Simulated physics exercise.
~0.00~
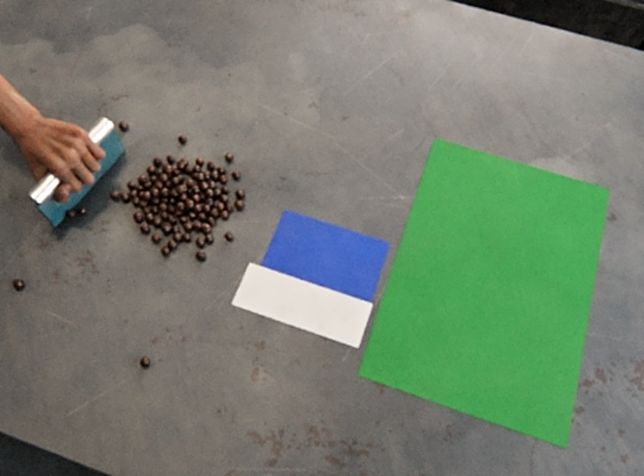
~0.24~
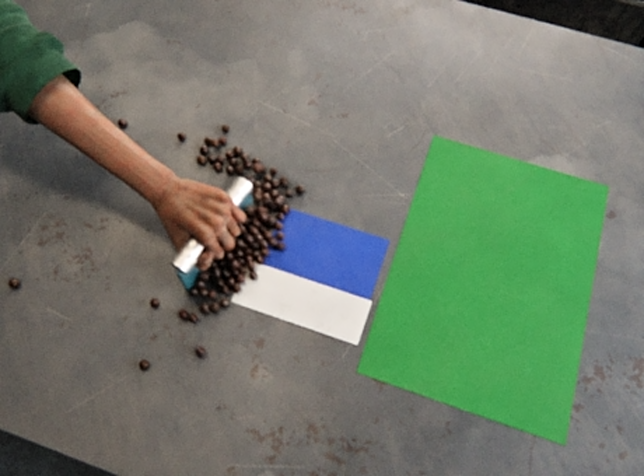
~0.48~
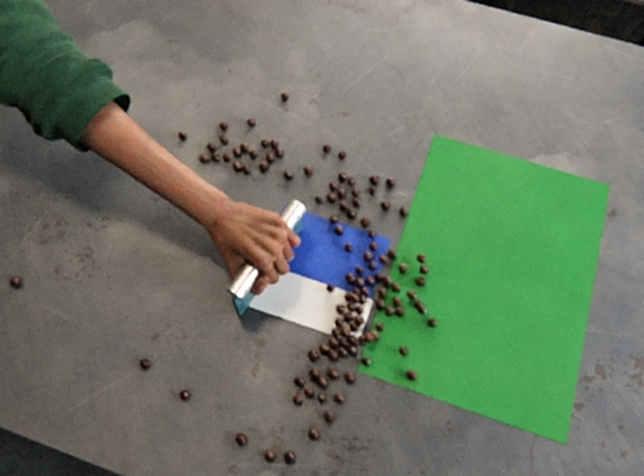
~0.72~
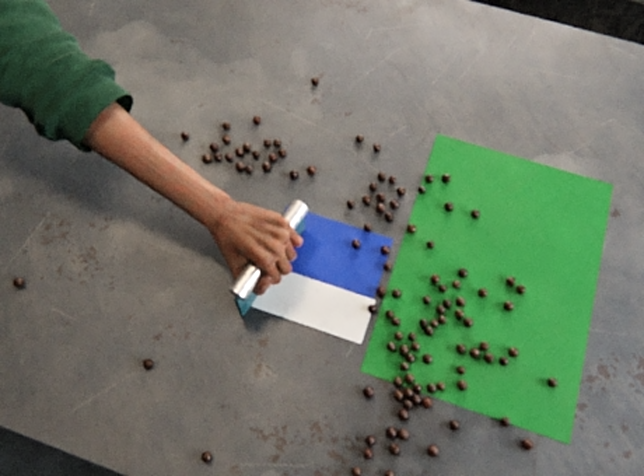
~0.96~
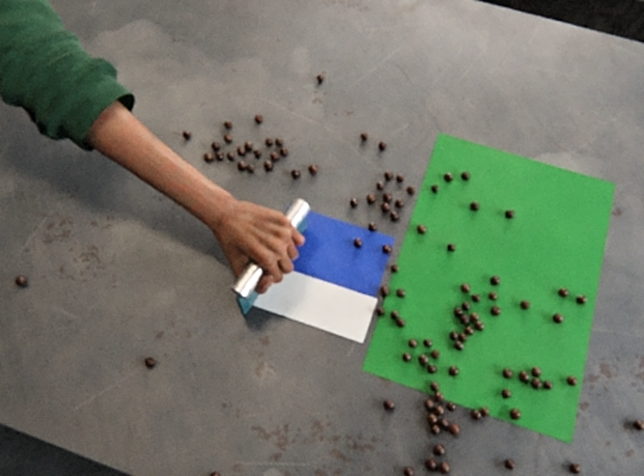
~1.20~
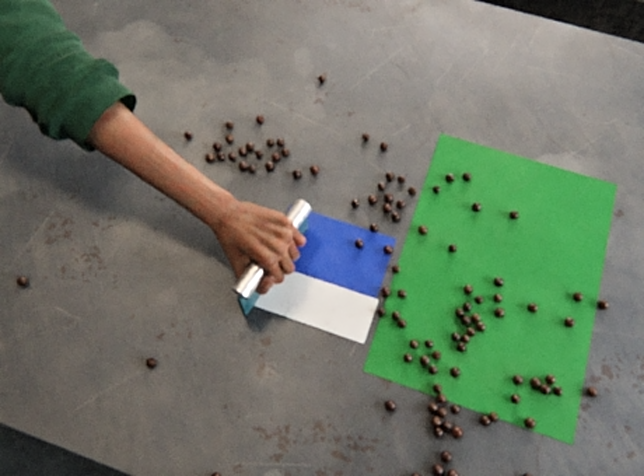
On a grey surface, a hand with a scraper pushes chocolate balls rightward, then stops as they scatter, many onto a green sheet.
